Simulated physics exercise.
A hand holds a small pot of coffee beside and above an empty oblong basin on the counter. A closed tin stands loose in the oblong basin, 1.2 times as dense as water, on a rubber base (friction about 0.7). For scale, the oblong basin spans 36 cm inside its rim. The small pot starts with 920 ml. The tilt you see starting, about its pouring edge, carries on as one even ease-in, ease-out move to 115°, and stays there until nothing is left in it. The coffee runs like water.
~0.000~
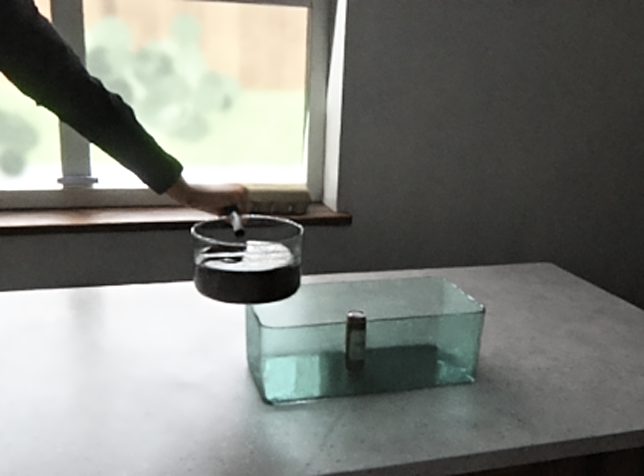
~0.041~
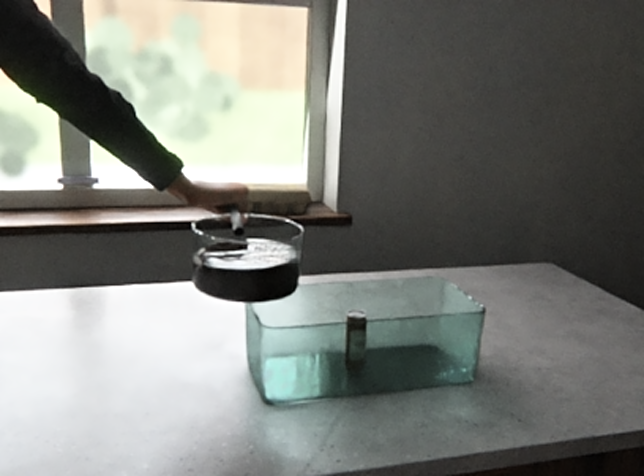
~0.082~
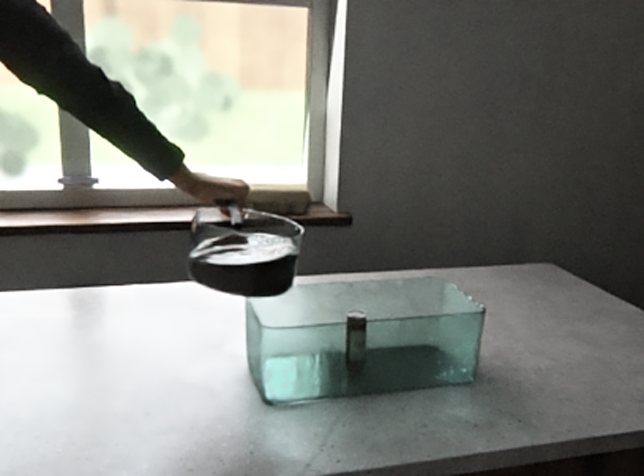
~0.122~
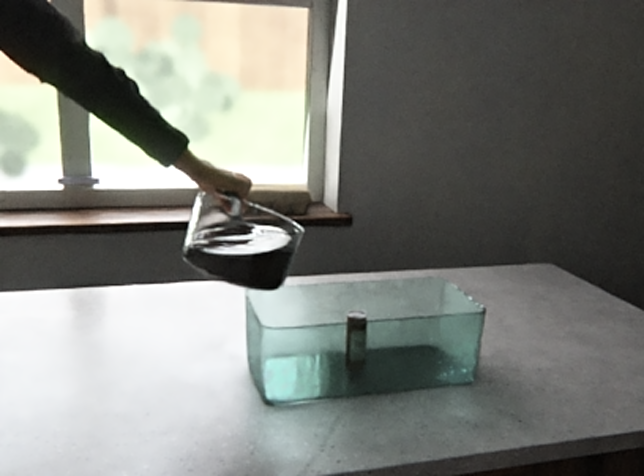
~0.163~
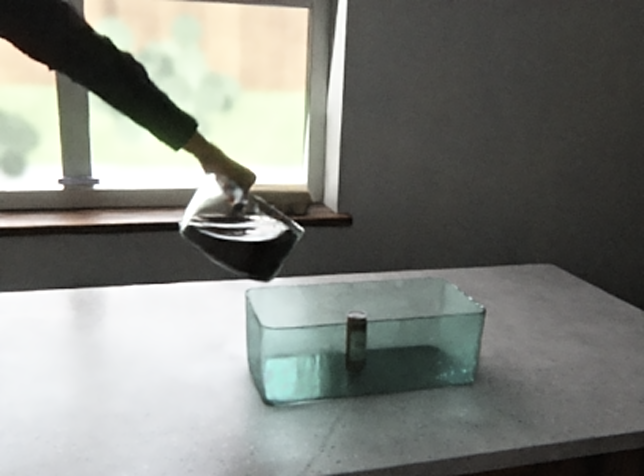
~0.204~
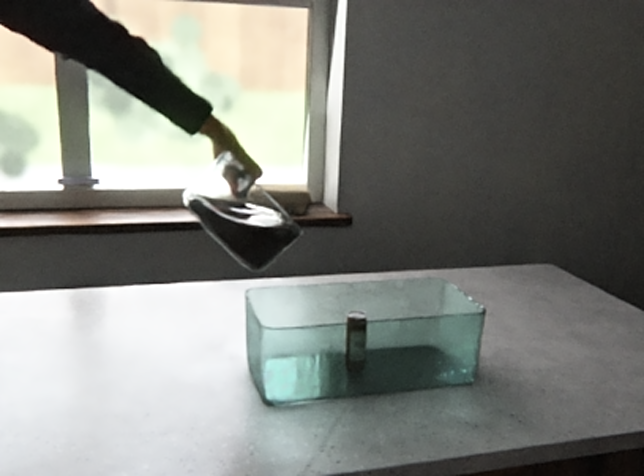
To begin with, a hand holds a clear pot of dark liquid level, above and to the left of an oblong greenish basin with a small tin inside, on a counter by a window. The hand then tilts the pot steadily toward the right, and the dark liquid shifts toward its lowered side.
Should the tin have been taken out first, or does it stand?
It remains upright.
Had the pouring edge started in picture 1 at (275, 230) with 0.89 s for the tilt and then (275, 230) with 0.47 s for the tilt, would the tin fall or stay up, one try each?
First it goes over; then it falls.
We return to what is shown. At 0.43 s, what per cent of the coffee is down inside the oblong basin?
Near 2 in a hundred.
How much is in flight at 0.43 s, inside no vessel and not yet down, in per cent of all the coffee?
Some 42 per cent.
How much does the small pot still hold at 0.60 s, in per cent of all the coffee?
Near 6 in a hundred.
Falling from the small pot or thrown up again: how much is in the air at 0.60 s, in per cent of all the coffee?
Near 16 in a hundred.
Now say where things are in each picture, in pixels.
Tilt 0°; pouring edge (302, 229); surface from (195, 257) to (298, 252); the oblong basin's rim runs from (252, 308) to (464, 294); the tin's top is at (356, 316), in the first picture.
Tilt 2°; pouring edge (302, 229); surface from (194, 257) to (297, 250), in the second picture.
Tilt 8°; pouring edge (301, 229); surface from (190, 253) to (296, 243), in the third picture.
Tilt 18°; pouring edge (301, 230); surface from (186, 242) to (296, 235), in the fourth picture.
Tilt 31°; pouring edge (301, 230); surface from (183, 221) to (295, 228), in the fifth picture.
Tilt 46°; pouring edge (300, 230); surface from (186, 194) to (299, 223), in the sixth picture.
After 0.43 s the tilt is 113° and 57 per cent is still to pour; the tin stands where it began.
After 0.60 s the tilt is 115° and 6 per cent is still to pour; the tin stands where it began.
After 0.78 s the tilt is 115° and 0 per cent is still to pour; the tin stands where it began.
After 0.97 s the tilt is 115° and 0 per cent is still to pour; the tin stands where it began.
In the end the tin stands where it began.
